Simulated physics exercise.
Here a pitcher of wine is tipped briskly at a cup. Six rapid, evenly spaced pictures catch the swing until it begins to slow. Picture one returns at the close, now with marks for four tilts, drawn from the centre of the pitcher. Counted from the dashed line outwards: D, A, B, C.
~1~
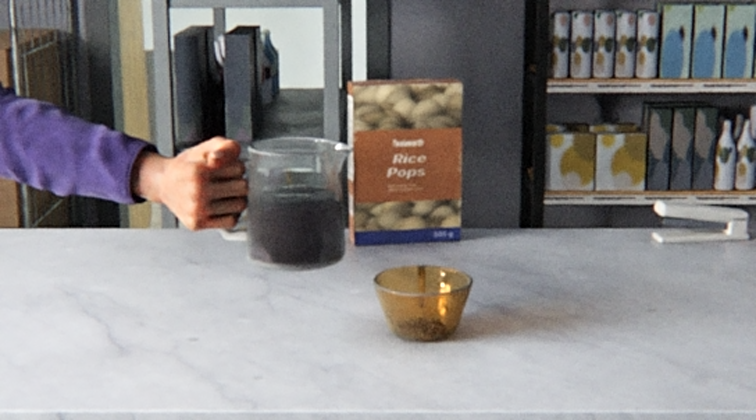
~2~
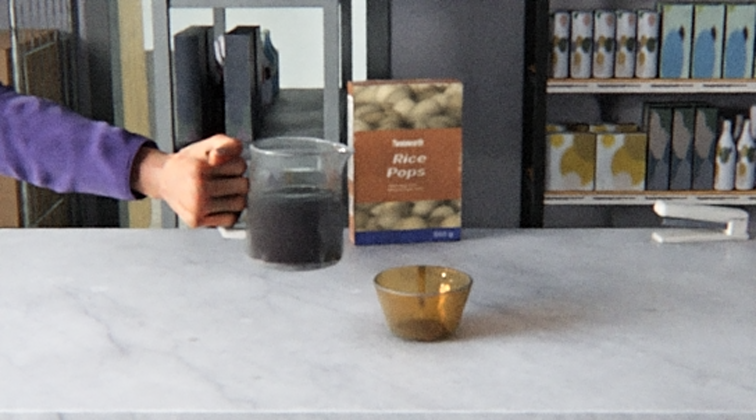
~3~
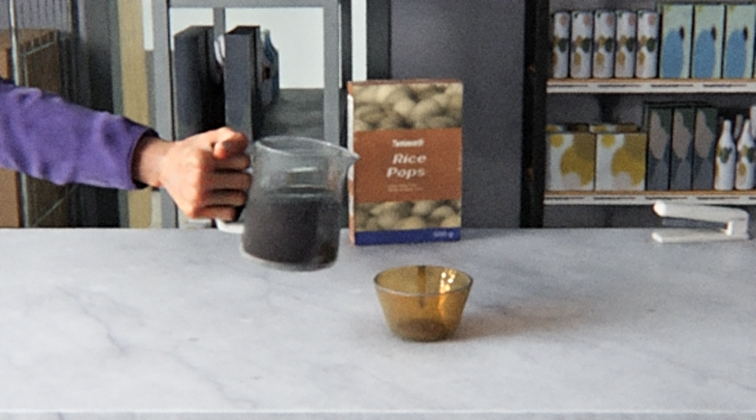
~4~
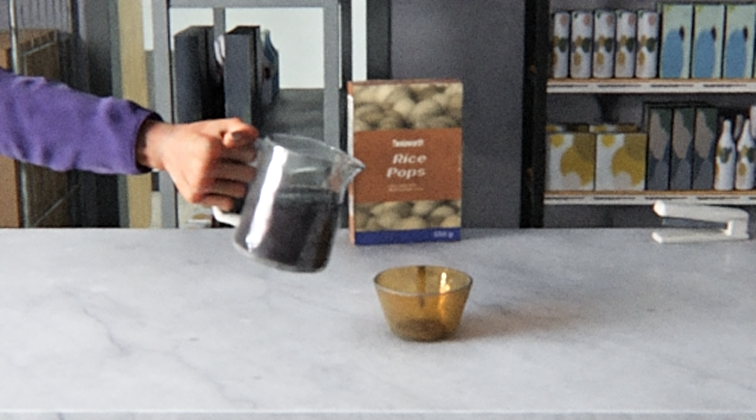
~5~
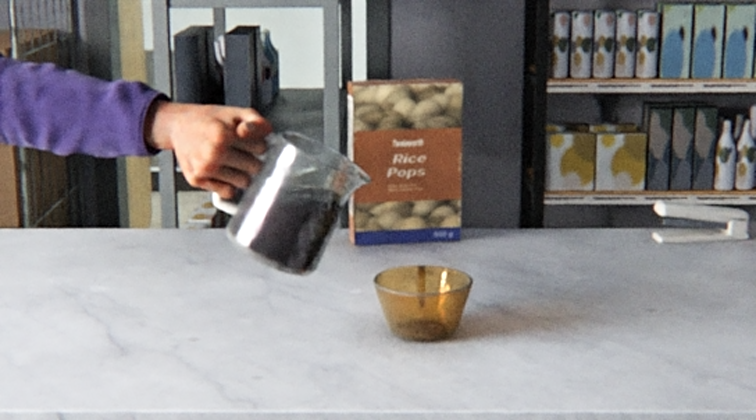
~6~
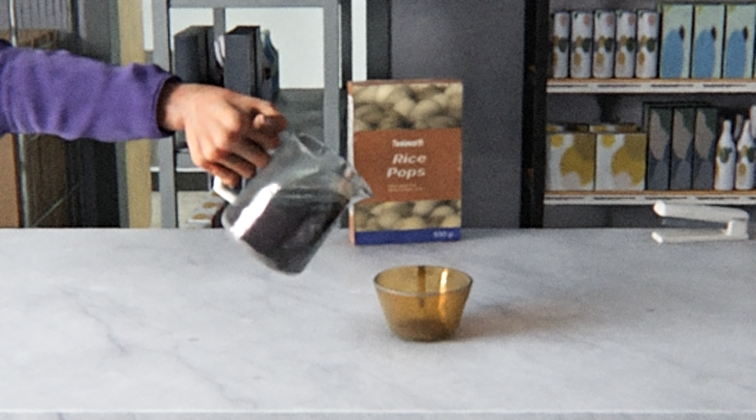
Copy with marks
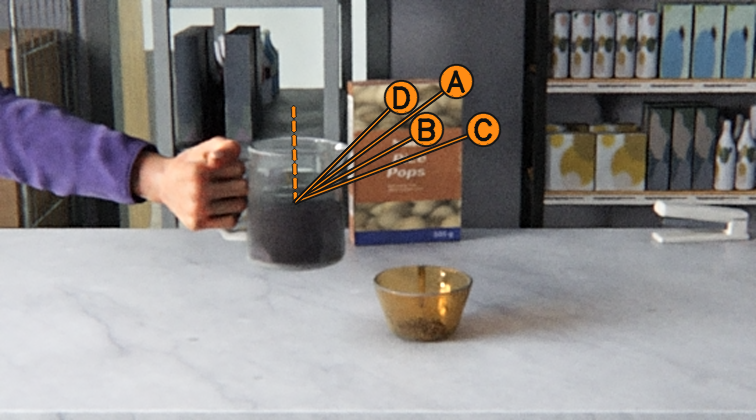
At a pale marble counter with stocked shelves behind, a purple-sleeved hand holds a clear pitcher of dark liquid upright beside a box of Rice Pops, then tilts it steadily rightward above and left of a small amber cup.
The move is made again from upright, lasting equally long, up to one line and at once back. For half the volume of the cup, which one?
Go for C.
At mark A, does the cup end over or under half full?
Under.
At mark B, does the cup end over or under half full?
Under half.
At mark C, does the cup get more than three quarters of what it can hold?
No.
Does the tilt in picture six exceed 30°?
Yes.
In orange, A at (442, 92); B at (411, 138); C at (467, 136); D at (389, 109).
For mark A, the cup ends with about 10 % of what it can hold.
For mark B, the cup ends with about 27 % of what it can hold.
For mark C, the cup ends with about 52 % of what it can hold.
For mark D, the cup ends with about 1 % of what it can hold.
